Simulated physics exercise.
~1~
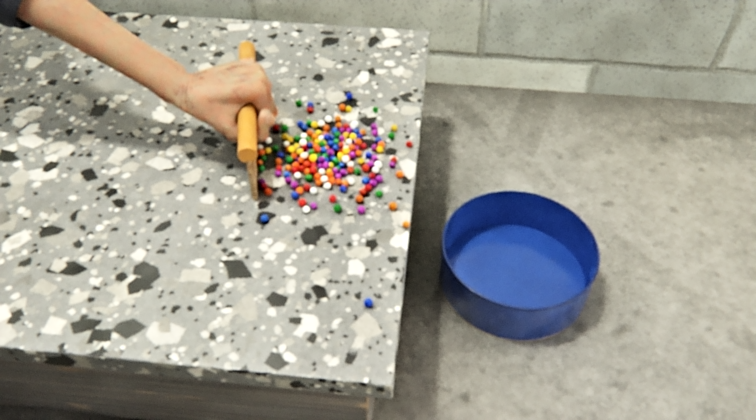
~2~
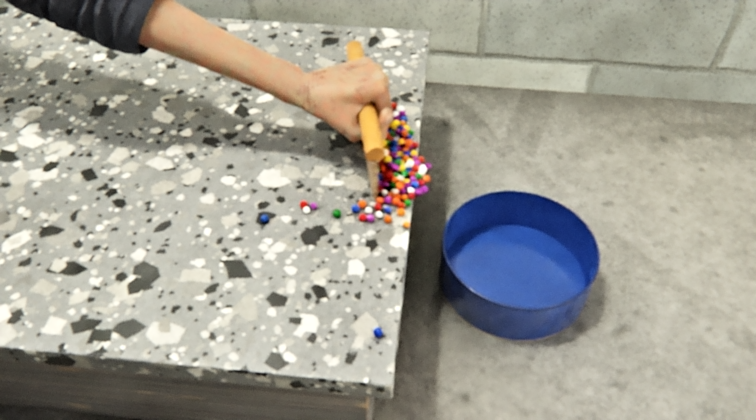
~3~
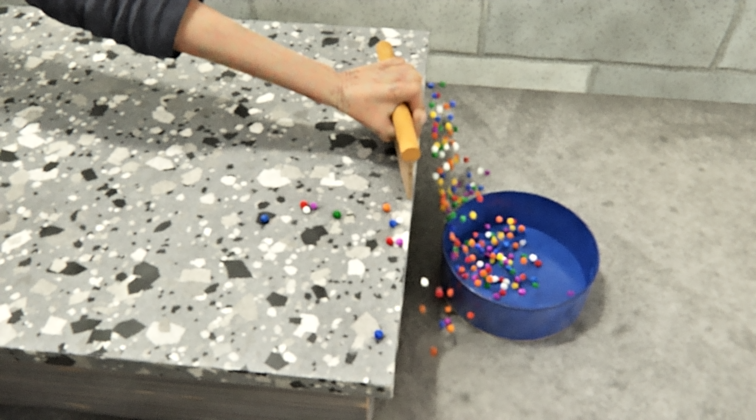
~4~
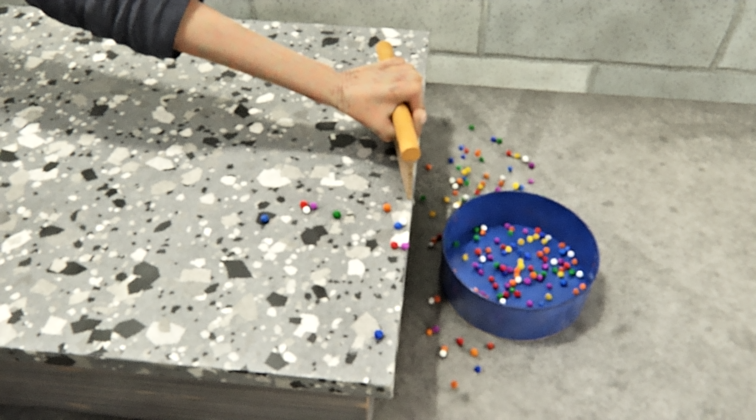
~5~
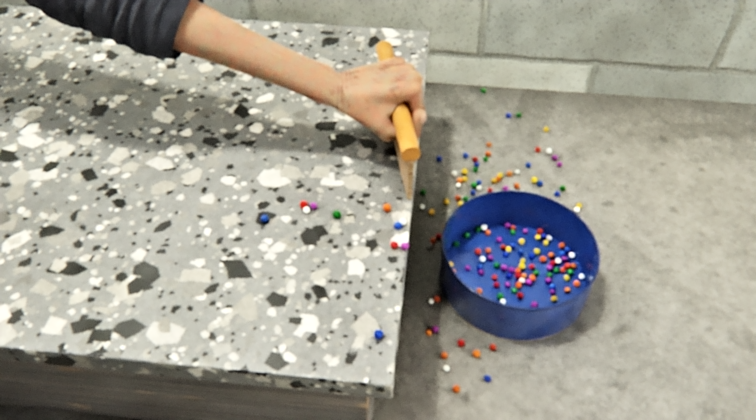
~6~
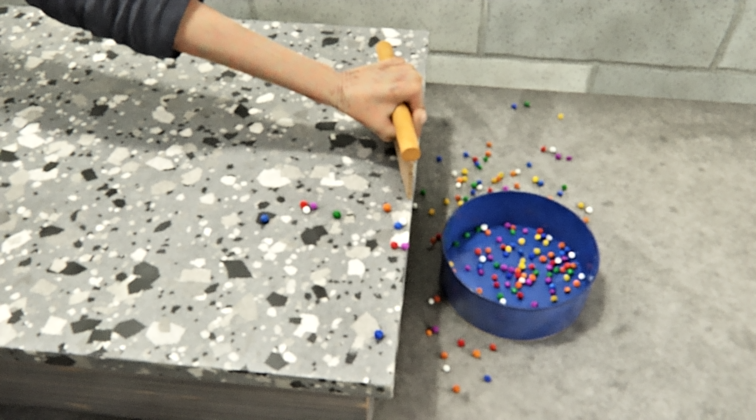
A hand scrapes colourful beads rightward off a speckled ledge, some landing in a blue pot.
